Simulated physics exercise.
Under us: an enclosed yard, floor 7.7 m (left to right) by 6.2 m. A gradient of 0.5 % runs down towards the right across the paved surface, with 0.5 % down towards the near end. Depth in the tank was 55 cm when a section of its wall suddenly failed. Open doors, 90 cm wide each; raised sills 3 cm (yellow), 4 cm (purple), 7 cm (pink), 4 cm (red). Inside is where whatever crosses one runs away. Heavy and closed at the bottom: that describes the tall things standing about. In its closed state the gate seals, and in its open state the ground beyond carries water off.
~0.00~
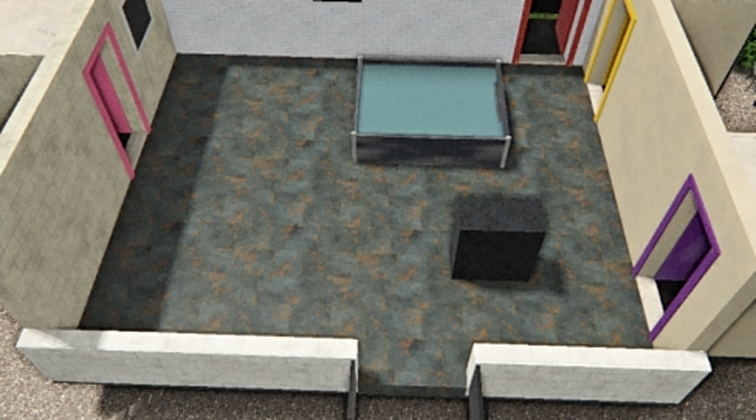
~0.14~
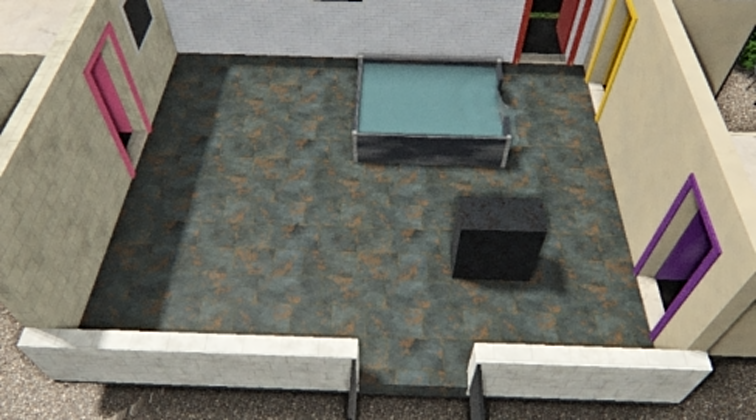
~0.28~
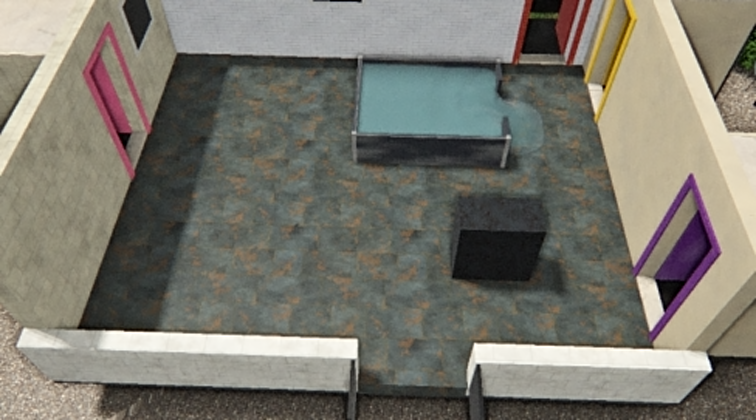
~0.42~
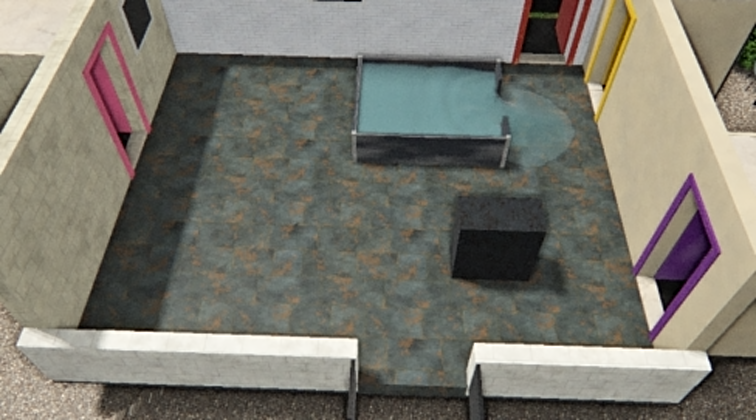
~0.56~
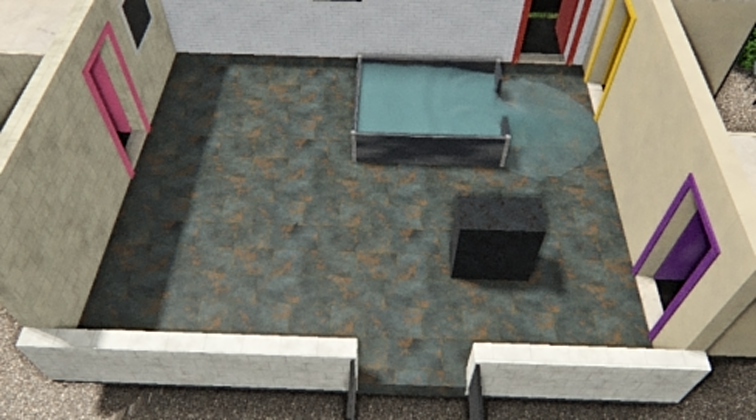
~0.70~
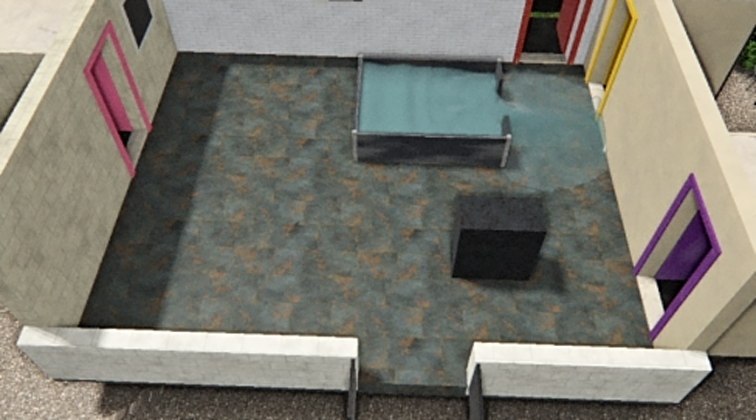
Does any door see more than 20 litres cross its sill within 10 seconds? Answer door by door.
Taking each door, the yellow door does; the purple door does; the pink door does not; the red door does.
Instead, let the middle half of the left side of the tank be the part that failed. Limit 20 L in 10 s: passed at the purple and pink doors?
With respect to that limit, purple ends up inside it, pink ends up outside it.
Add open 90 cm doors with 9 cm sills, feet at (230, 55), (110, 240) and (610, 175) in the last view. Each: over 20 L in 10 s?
Less, less, more.
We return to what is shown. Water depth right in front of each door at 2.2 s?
Measured in centimetres, the yellow door gives 19, the purple door 4, the pink door 0 and the red door 8.
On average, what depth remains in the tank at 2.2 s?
35 cm.
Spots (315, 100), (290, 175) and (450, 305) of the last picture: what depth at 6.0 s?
About 0, 0 and 3 cm respectively.
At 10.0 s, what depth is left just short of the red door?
The depth there is near 5.5 cm.
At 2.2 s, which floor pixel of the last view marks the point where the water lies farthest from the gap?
Somewhere around (645, 350).
After 1.4 s water covers 10 % of the floor and is deepest (32 cm) near (592, 127); yellow door 11 cm at the sill, 54 L in, purple door not reached, pink door not reached, red door 2 cm at the sill, 0 L in.
After 2.2 s water covers 15 % of the floor and is deepest (32 cm) near (594, 135); yellow door 19 cm at the sill, 156 L in, purple door 4 cm at the sill, 0 L in, pink door not reached, red door 8 cm at the sill, 5 L in.
After 3.5 s water covers 25 % of the floor and is deepest (20 cm) near (594, 135); yellow door 15 cm at the sill, 299 L in, purple door 5 cm at the sill, 0 L in, pink door not reached, red door 9 cm at the sill, 25 L in.
After 6.0 s water covers 45 % of the floor and is deepest (16 cm) near (594, 135); yellow door 13 cm at the sill, 457 L in, purple door 7 cm at the sill, 5 L in, pink door not reached, red door 7 cm at the sill, 57 L in.
After 10.0 s water covers 70 % of the floor and is deepest (10 cm) near (594, 135); yellow door 8 cm at the sill, 576 L in, purple door 6 cm at the sill, 39 L in, pink door not reached, red door 5 cm at the sill, 81 L in.
